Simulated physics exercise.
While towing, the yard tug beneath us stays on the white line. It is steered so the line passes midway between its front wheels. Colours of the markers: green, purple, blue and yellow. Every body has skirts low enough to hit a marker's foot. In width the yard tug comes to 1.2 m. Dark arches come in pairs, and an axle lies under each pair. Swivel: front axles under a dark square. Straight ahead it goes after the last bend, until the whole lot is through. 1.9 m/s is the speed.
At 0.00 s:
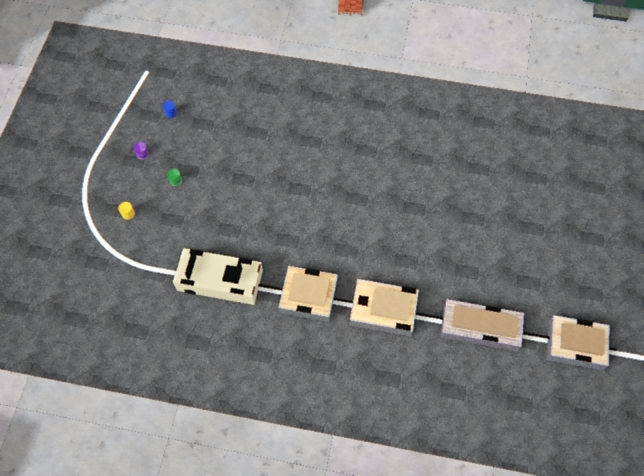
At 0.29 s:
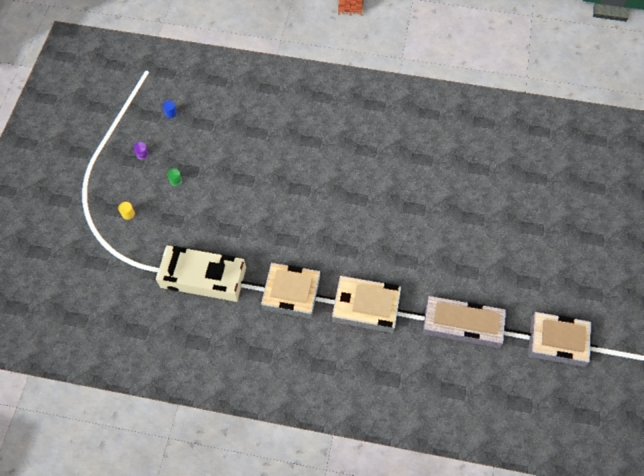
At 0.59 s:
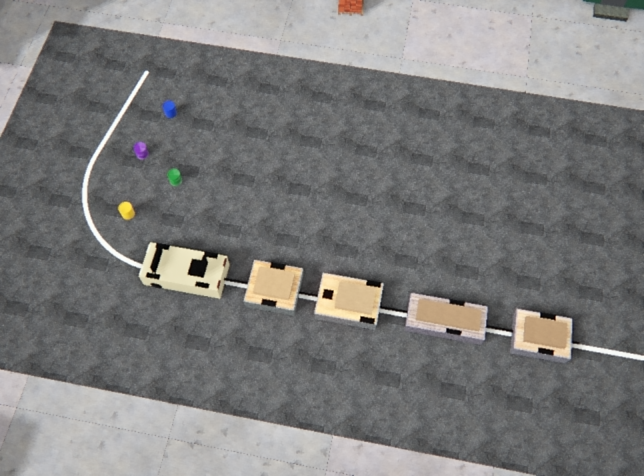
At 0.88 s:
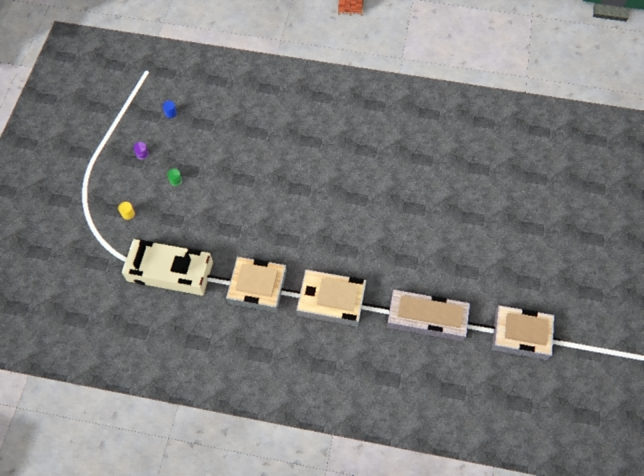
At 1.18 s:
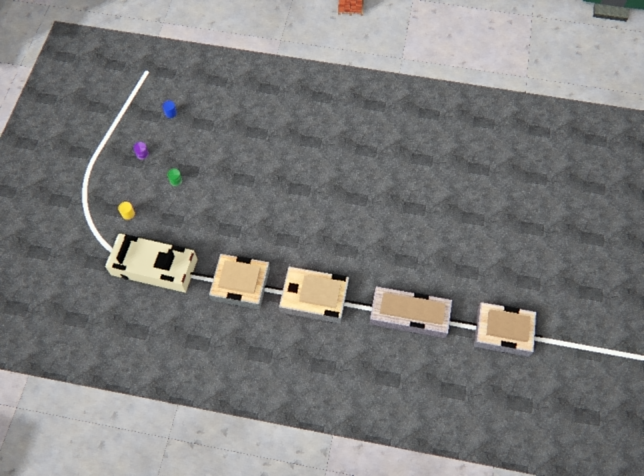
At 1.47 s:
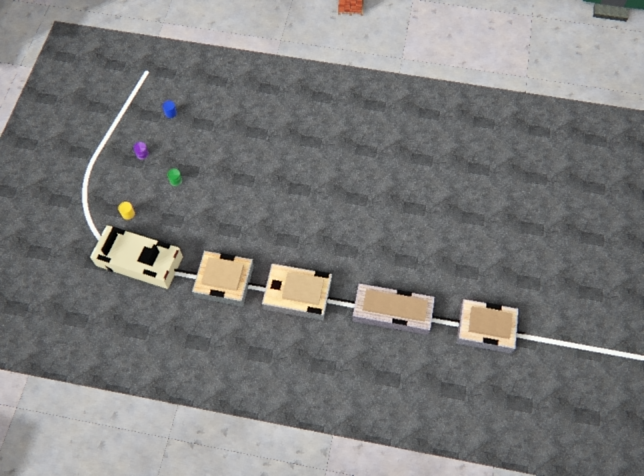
On dark grey paving, a pale yard tug towing four trailers leftward along a white line, beginning to turn near coloured markers.
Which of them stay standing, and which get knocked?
One by one: Green: Not touched, purple: Touched, blue: Not touched, yellow: Touched.
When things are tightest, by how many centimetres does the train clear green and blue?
Green keeps 50 to spare, while blue keeps 20.
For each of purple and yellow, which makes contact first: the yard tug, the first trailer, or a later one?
For purple, a rear trailer; for yellow, the front trailer.
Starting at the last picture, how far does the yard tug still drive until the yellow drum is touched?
I'd reckon around 4.0 metres from the last picture.
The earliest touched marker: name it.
The answer is yellow.
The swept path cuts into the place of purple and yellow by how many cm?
Estimates - purple: Some 60; yellow: Some 65.
By 3.6 s, the last axle is at (376, 303) of the last picture, on the line; the first trailer has hit yellow.
By 7.3 s, the last axle is at (195, 260) of the last picture, 35 cm off the line; the second trailer has hit purple.
By 9.7 s, the last axle is at (133, 178) of the last picture, 180 cm off the line; green has been passed with 50 cm to spare.
By 11.5 s, the last axle is at (140, 98) of the last picture, 65 cm off the line; blue has been passed with 20 cm to spare.
By 13.1 s, the last axle is at (167, 34) of the last picture, 25 cm off the line; 2 of 4 struck in all.
